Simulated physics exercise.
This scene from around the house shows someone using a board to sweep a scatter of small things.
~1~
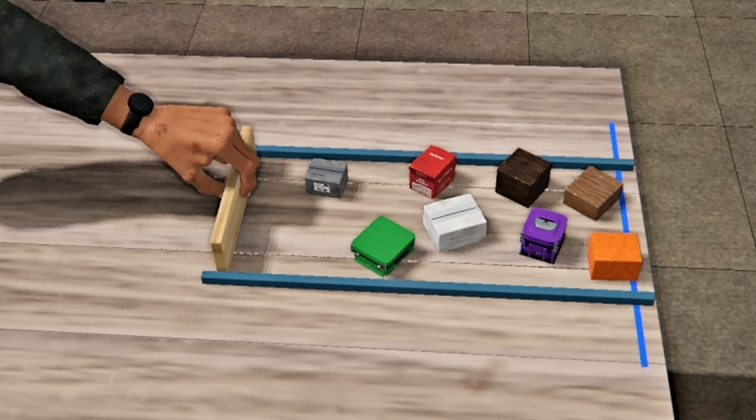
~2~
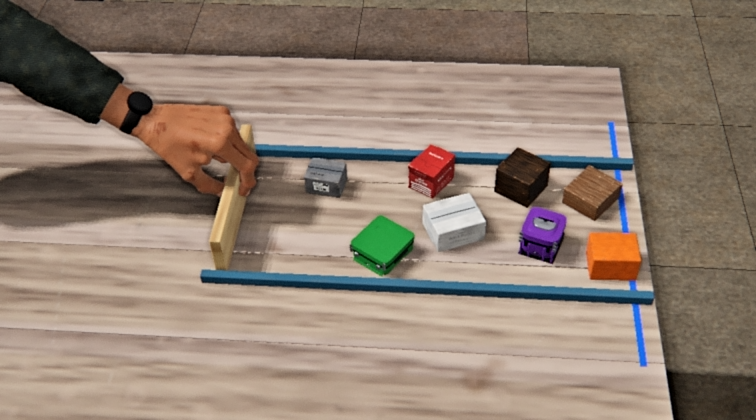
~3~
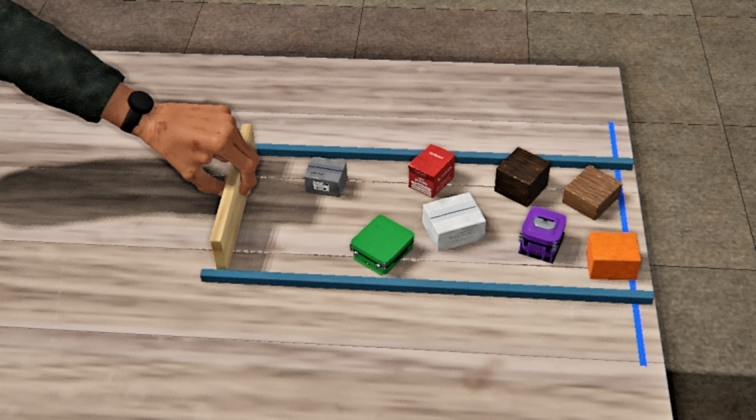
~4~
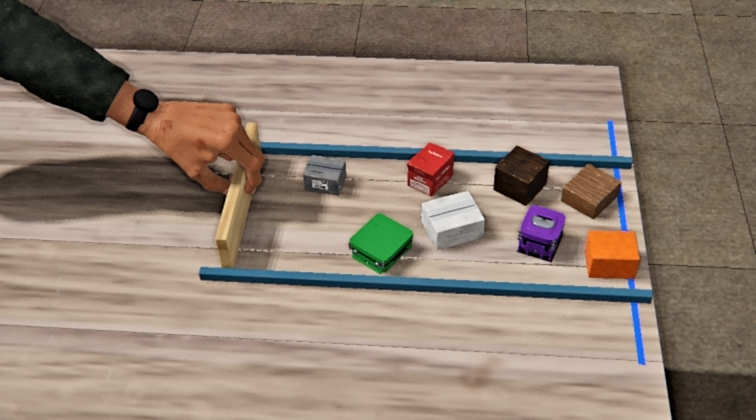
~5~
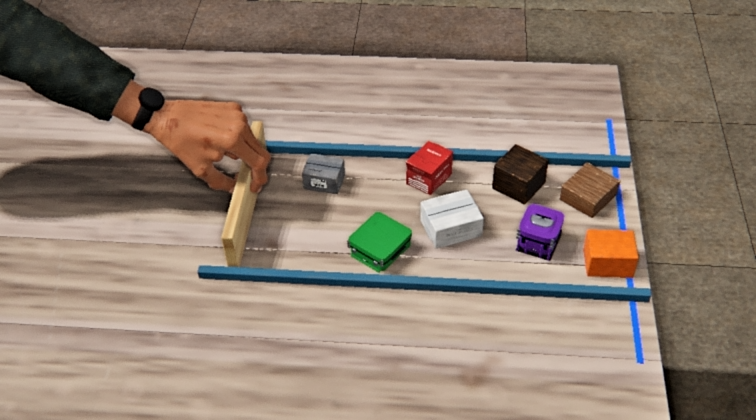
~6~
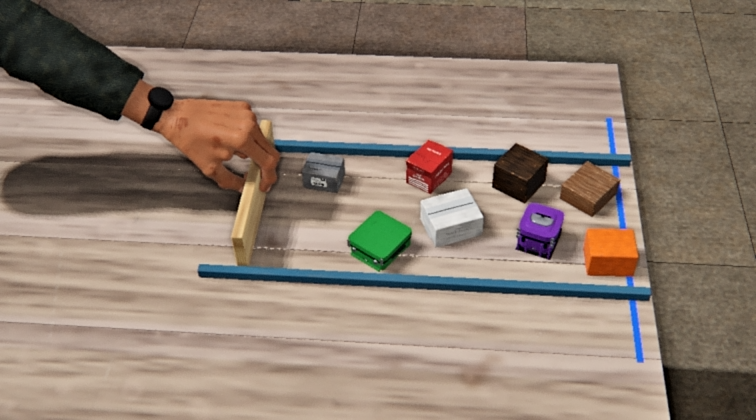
At the start, a hand holds a wooden board upright at the left end of two blue rails, with eight small boxes and blocks scattered between them on a table. The hand then slides the board slightly to the right, closer to the grey box, while the scattered items stay where they are.
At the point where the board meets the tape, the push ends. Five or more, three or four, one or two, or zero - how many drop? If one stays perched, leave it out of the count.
I predict that five of them or more will leave the table.
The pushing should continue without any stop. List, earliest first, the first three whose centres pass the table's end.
Ranked earliest first, the brown block comes before the orange block, which comes before the black block.
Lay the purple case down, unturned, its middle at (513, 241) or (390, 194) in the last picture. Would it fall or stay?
Place by place, it comes down; stays on.
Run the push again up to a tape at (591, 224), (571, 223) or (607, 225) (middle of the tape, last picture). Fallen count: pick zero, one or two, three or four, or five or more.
Falls: 5 or more; 3 or 4; at least five.
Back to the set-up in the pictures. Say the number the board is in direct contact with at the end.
The answer is 1.
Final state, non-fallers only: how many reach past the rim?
I get 1.
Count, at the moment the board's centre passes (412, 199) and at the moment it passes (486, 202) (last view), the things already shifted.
Counts: 4, 7.
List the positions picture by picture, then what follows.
The first frame shows orange block (614, 257); brown block (593, 194); purple case (544, 235); board (236, 197); tape (626, 230).
The second frame shows brown block (592, 193); white box (454, 222).
The third frame shows purple case (543, 234); grey box (326, 177).
The fourth frame shows orange block (612, 255); red box (431, 169).
The fifth frame shows brown block (590, 190); black block (520, 174).
The sixth frame shows orange block (610, 252); brown block (590, 189); purple case (540, 230); board (255, 192); tape (623, 226).
A little later, none off yet; orange block at rest near (610, 252); brown block at rest near (590, 189); purple case at rest near (540, 230).
Next, none off yet; orange block at rest near (610, 252); brown block moving near (600, 189); purple case at rest near (542, 231).
Later still, one off so far; orange block tilted well over near (663, 262); brown block dropping near (685, 411); purple case shifted well along near (625, 226).
When it is over, the number that fall off is five or more; down, green case, red box, white box, black block, purple case, brown block and orange block.
